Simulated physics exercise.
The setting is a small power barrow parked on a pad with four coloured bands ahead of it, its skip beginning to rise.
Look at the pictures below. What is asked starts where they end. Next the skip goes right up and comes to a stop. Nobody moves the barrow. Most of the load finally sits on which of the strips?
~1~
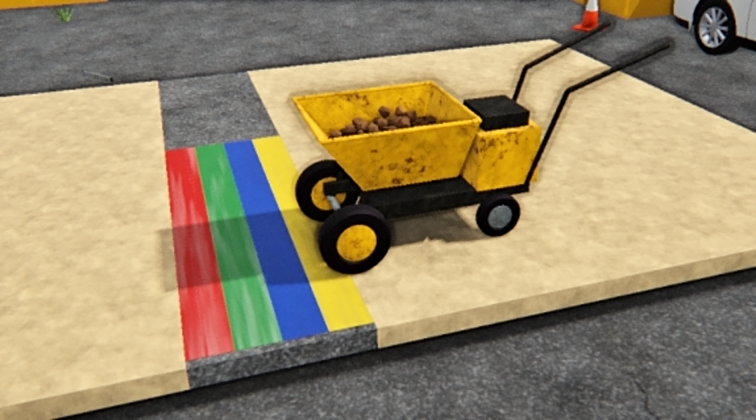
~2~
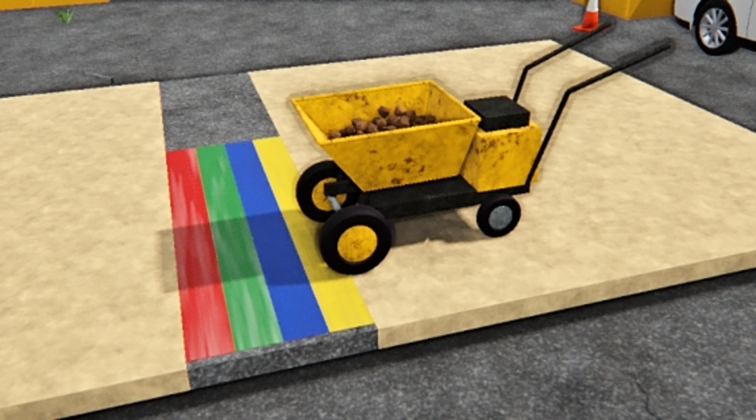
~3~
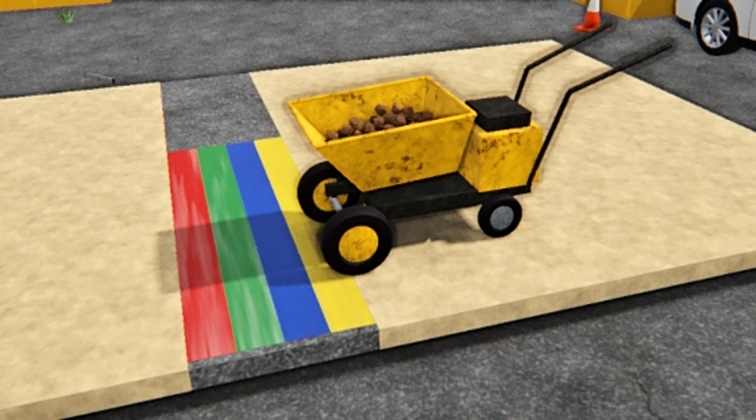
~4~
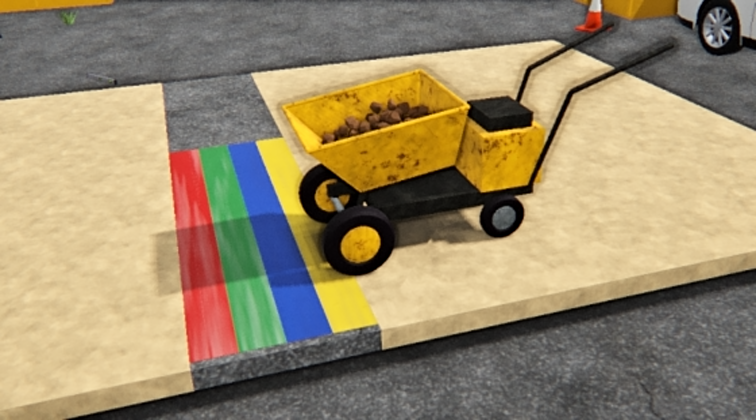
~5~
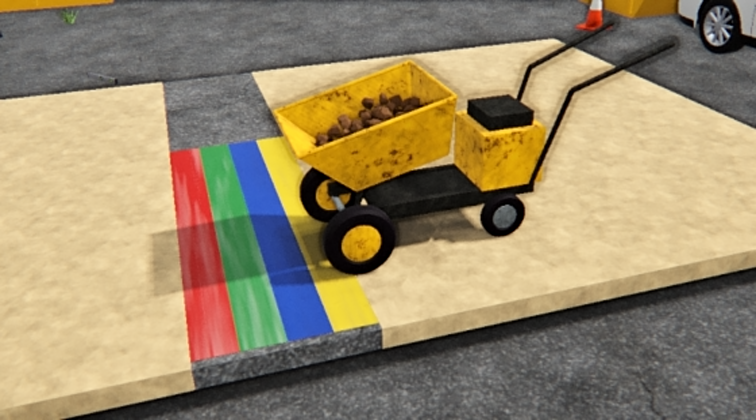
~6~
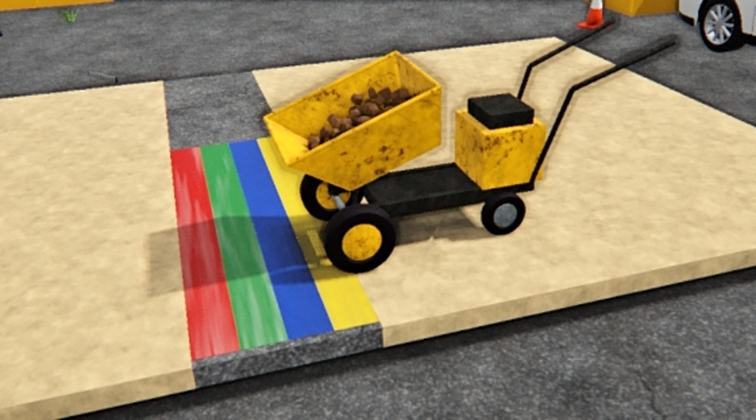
It sits mostly on the red strip.
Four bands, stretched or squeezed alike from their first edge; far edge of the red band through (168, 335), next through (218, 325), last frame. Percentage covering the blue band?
The first one comes out at 0 percent, while the second comes out at 0 percent.
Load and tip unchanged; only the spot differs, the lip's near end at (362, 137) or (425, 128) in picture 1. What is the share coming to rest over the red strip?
20 and 0 in a hundred, in that order.
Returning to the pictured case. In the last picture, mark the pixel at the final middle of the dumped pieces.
The centre comes to rest near (202, 263).
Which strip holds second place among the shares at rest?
Second: That green strip.
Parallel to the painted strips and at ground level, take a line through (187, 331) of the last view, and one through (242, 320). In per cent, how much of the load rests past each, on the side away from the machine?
Respectively 20 and 80 %.
Shortly afterwards, skip tipped steeply; the whole lot in the skip.
Next, skip tipped right over; the bulk in the skip; a little over the green strip; a little over the red strip.
Some moments later, skip tipped right over; a little in the skip; near a quarter over the green strip; near half over the red strip; near a quarter off the paint.
In the end, skip tipped right over; a little in the skip; none at all over the yellow strip; none at all over the blue strip; near a quarter over the green strip; near half over the red strip; near a quarter off the paint.
